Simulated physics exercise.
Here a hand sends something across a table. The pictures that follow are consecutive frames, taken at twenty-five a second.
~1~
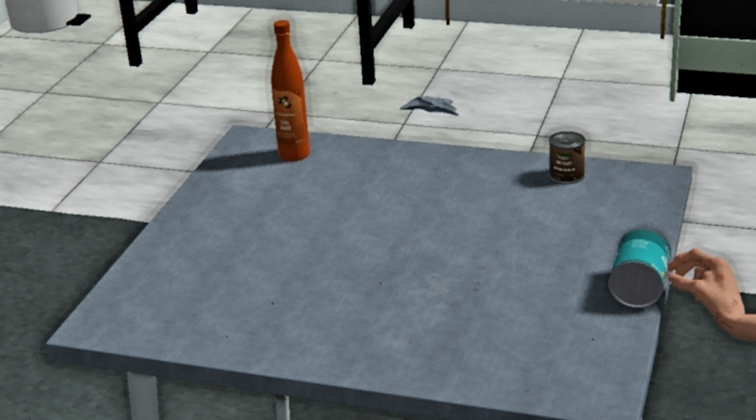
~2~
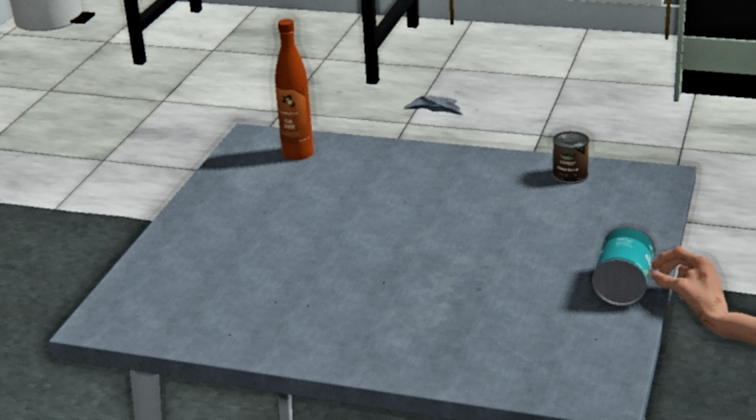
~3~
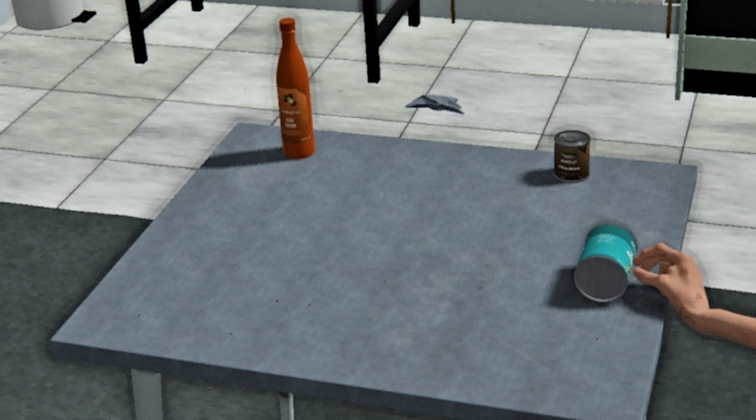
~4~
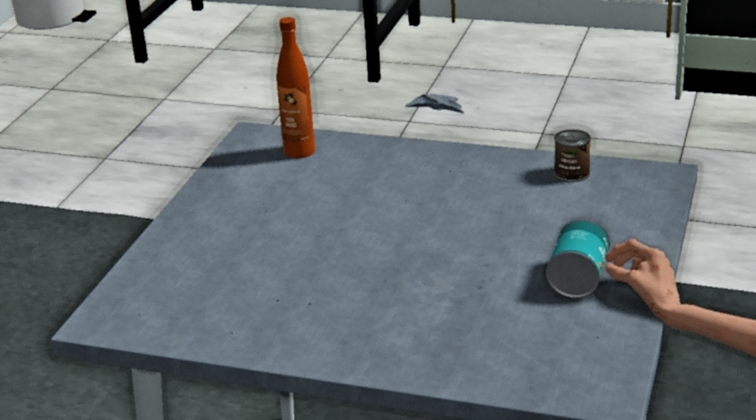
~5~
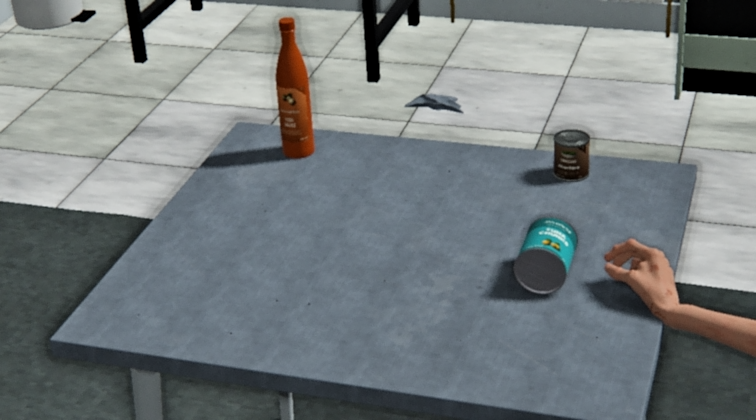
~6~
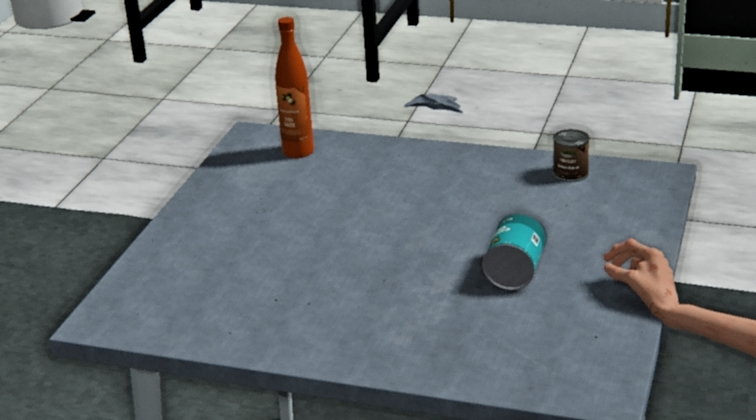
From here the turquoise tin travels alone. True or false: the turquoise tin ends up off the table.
True.
Then, 0.40 s after the last picture, turquoise tin rolled well along near (249, 220).
Then, 0.80 s after the last picture, turquoise tin now off the table.
By the end, off the table, turquoise tin.
